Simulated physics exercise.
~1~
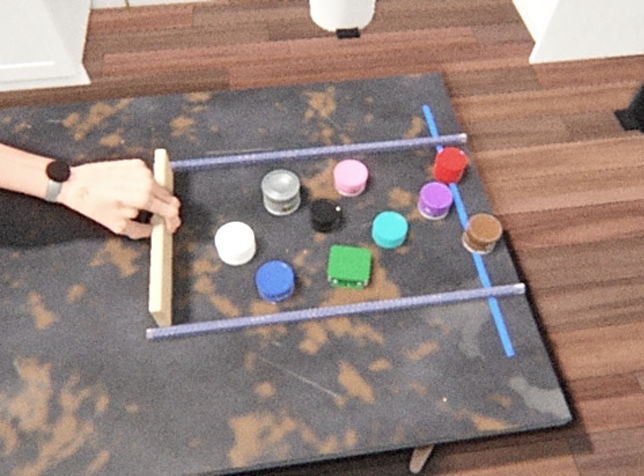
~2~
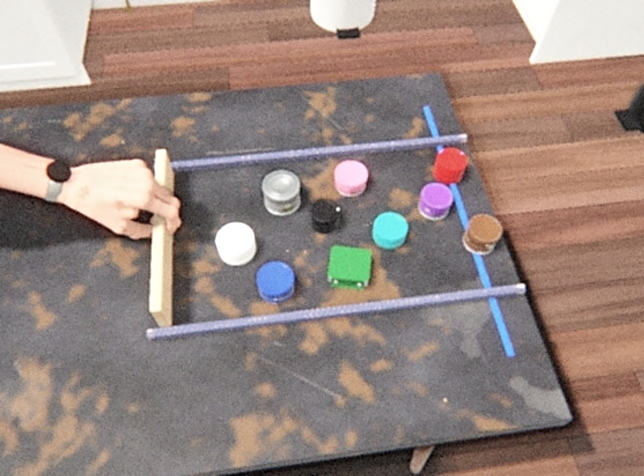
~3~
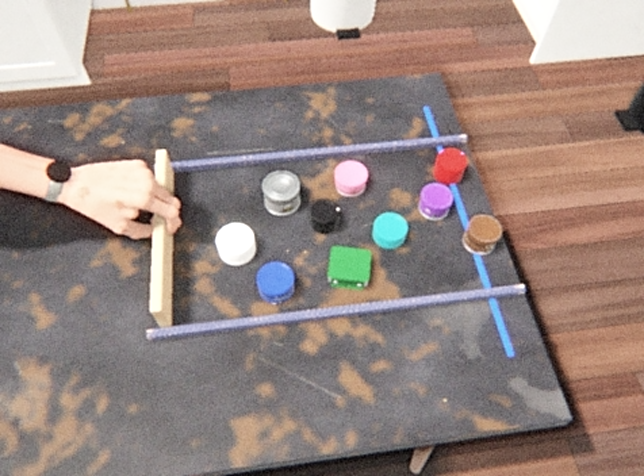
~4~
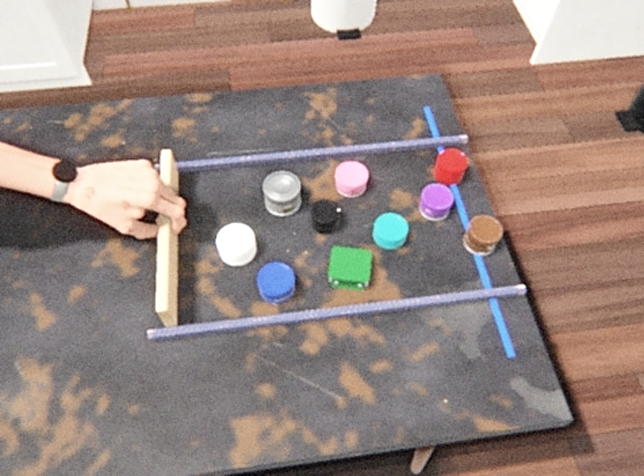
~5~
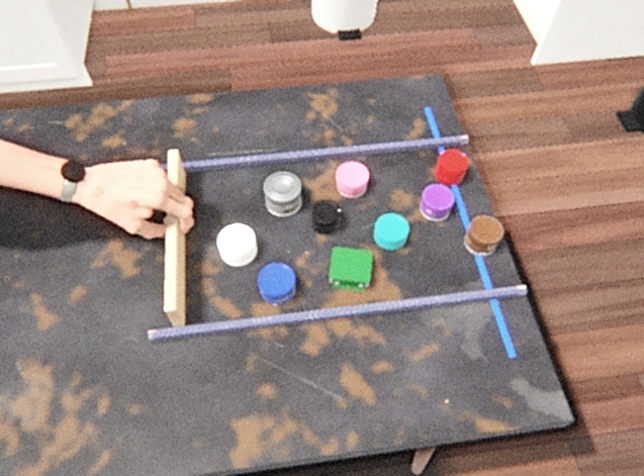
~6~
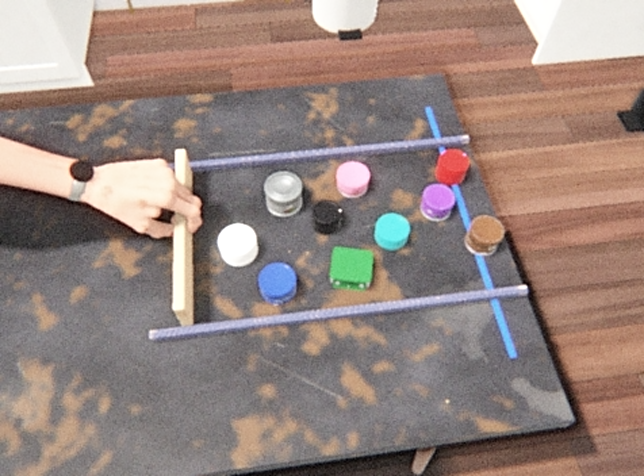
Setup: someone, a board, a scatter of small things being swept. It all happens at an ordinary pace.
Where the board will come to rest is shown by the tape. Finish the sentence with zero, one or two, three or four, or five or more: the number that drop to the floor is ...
The number that drop to the floor is five or more.
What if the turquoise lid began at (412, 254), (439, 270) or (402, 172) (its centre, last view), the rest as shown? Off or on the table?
Going through the places in order, it ends up falling, it ends up falling, and it ends up falling.
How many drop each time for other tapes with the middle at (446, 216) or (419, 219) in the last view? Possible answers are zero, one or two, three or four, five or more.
The falls would be either one or two; not one.
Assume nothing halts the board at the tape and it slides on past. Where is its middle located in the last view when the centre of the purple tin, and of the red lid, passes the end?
For the purple tin at (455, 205), for the red lid at (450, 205).
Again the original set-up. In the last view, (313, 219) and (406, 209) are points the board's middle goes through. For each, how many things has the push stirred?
Counts: 6 and 9.
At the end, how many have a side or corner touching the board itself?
5 end up touching it.
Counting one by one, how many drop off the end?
Count: 5.
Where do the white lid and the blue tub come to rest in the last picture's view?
In the last picture the white lid sits at (492, 232) while the blue tub sits at (505, 270).
Early on, none off yet; brown tin at rest near (484, 236); red lid at rest near (452, 168); purple tin at rest near (437, 203).
A while later, none off yet; brown tin at rest near (484, 236); red lid at rest near (452, 168); purple tin moving near (441, 200).
Finally, the number that fall off is five or more; lost, green case, turquoise lid, purple tin, red lid and brown tin.
